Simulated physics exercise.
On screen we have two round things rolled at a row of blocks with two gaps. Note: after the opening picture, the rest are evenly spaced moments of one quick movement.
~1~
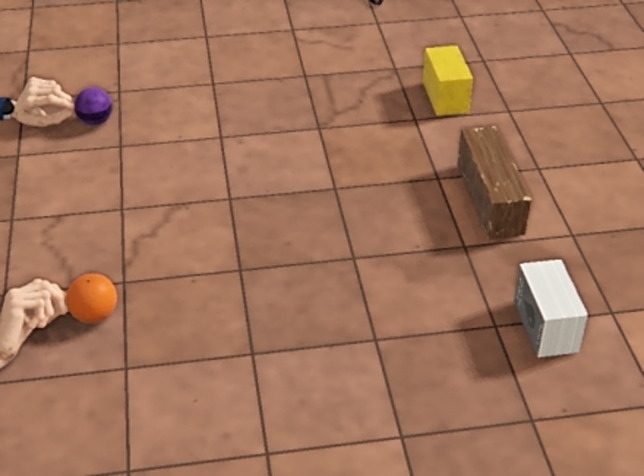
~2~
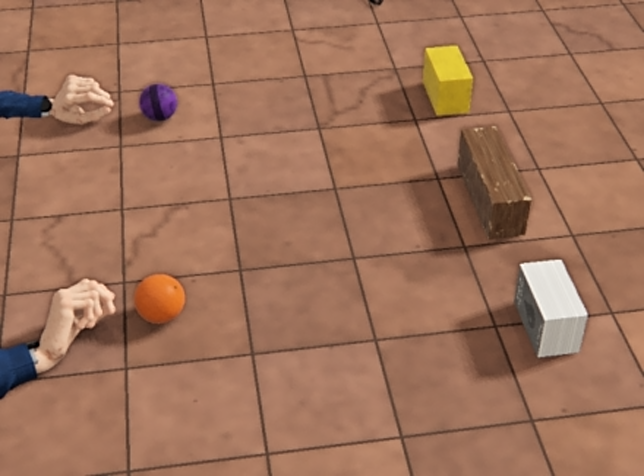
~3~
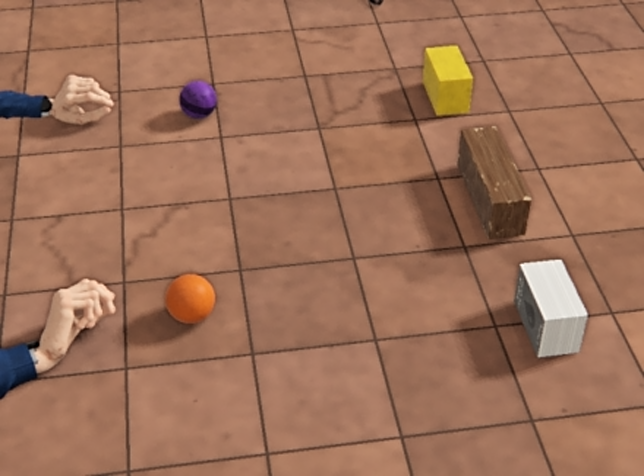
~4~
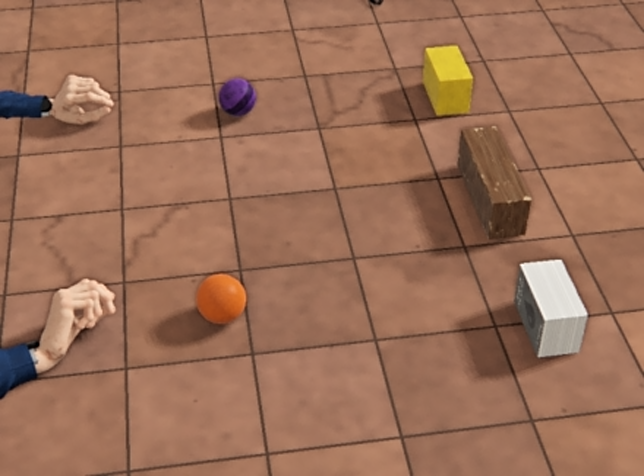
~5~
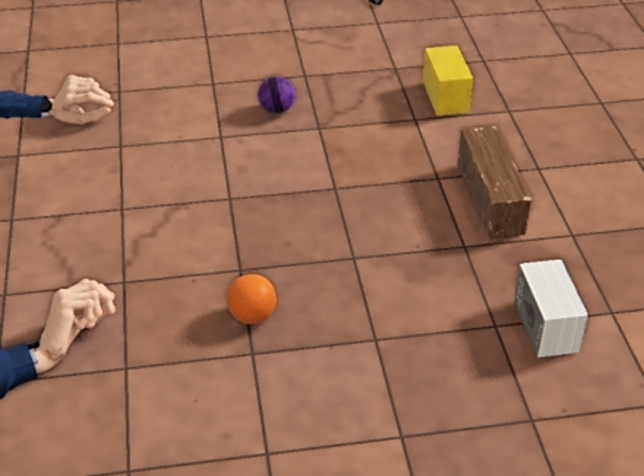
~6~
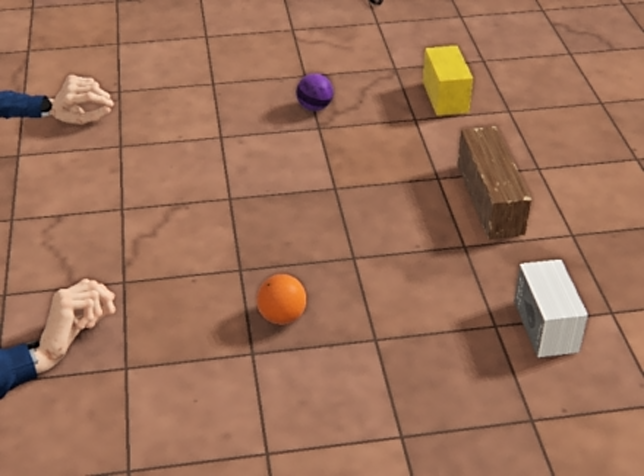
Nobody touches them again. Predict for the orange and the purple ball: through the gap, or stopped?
Outcome: My guess is the orange never gets past; my guess is the purple ball never gets past.
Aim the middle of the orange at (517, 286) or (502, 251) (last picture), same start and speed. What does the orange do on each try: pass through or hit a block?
The orange bounces off; passes through its gap.
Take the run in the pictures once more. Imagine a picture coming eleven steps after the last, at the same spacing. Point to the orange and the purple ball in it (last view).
They'll be at (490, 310) and (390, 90) respectively.
Then, 0.32 s past the last view, orange heading on near (439, 300); purple ball coming back near (402, 89).
Finally, the orange is stopped, near (482, 334); the purple ball is stopped, near (383, 96).
